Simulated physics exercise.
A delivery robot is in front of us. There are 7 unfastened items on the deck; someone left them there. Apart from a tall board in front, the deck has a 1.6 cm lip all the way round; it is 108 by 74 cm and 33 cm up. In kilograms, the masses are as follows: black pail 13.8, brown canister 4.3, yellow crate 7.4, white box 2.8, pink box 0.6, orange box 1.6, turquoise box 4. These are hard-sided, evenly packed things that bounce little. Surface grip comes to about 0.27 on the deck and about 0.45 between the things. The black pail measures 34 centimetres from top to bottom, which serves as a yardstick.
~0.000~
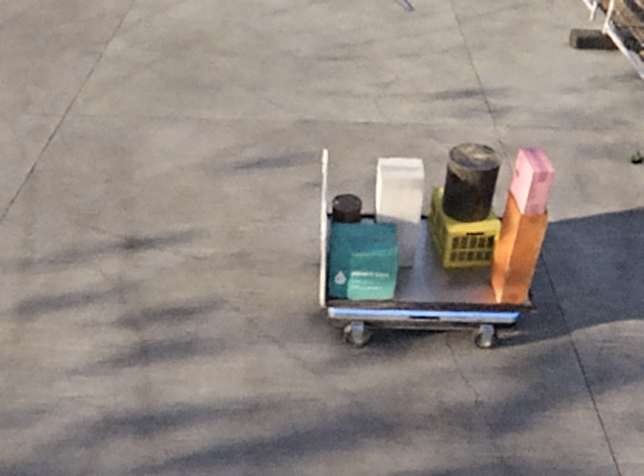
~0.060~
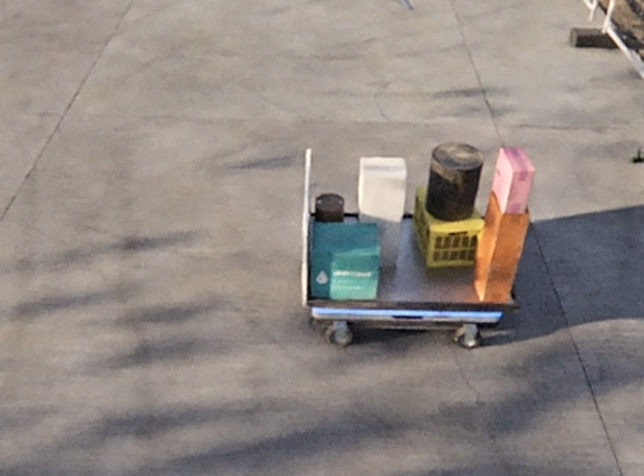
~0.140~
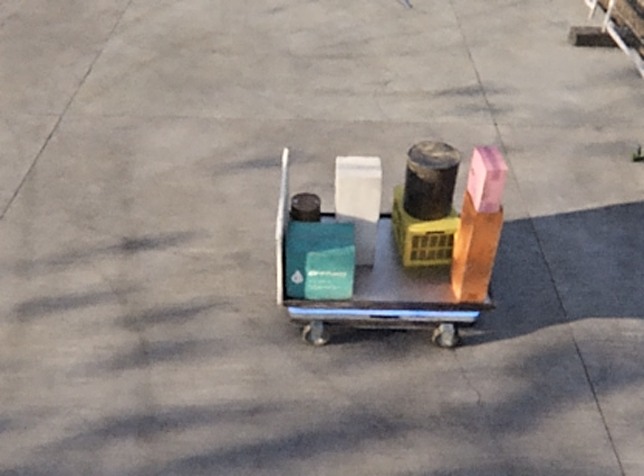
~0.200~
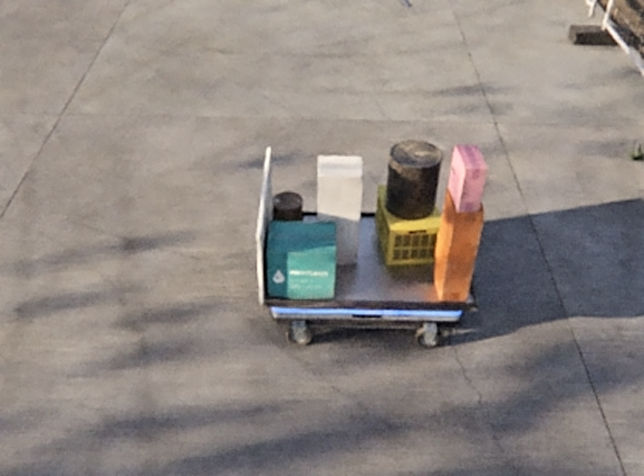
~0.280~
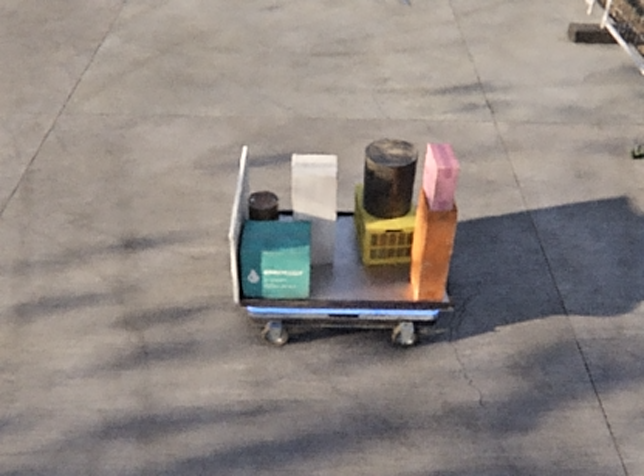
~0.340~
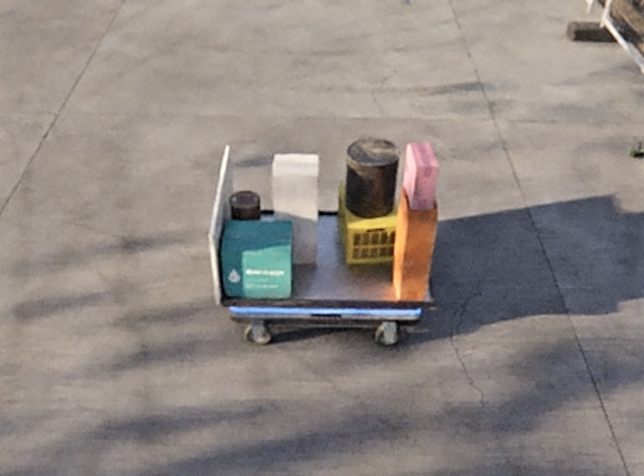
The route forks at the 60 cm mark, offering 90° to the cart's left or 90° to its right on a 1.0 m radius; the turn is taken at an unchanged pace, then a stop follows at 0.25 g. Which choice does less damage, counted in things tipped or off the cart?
The load fares better going right.
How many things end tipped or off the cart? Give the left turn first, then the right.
The left turn costs 4 and the right turn costs 2.
Turning left. At 0.84 s, cart 134 cm along, turned 34°; brown canister leaning 16° near (84, 261); white box slid 25 cm; turquoise box slid 25 cm.
After 1.44 s, cart 230 cm along, turned 87°; brown canister and white box now off the cart; turquoise box slid 32 cm.
After 2.14 s, cart 299 cm along, turned 90°; pink box leaning 37°; orange box leaning 38°; turquoise box slid 28 cm.
At rest (3.1 s), off the cart, brown canister, white box and pink box; tipped over on the deck, orange box; not toppled but over 10 cm from the start, turquoise box; the other 2 in place, give or take 10 cm.
Turning right instead, pink box and orange box tipped over or off the cart, 2 of 7 in all.
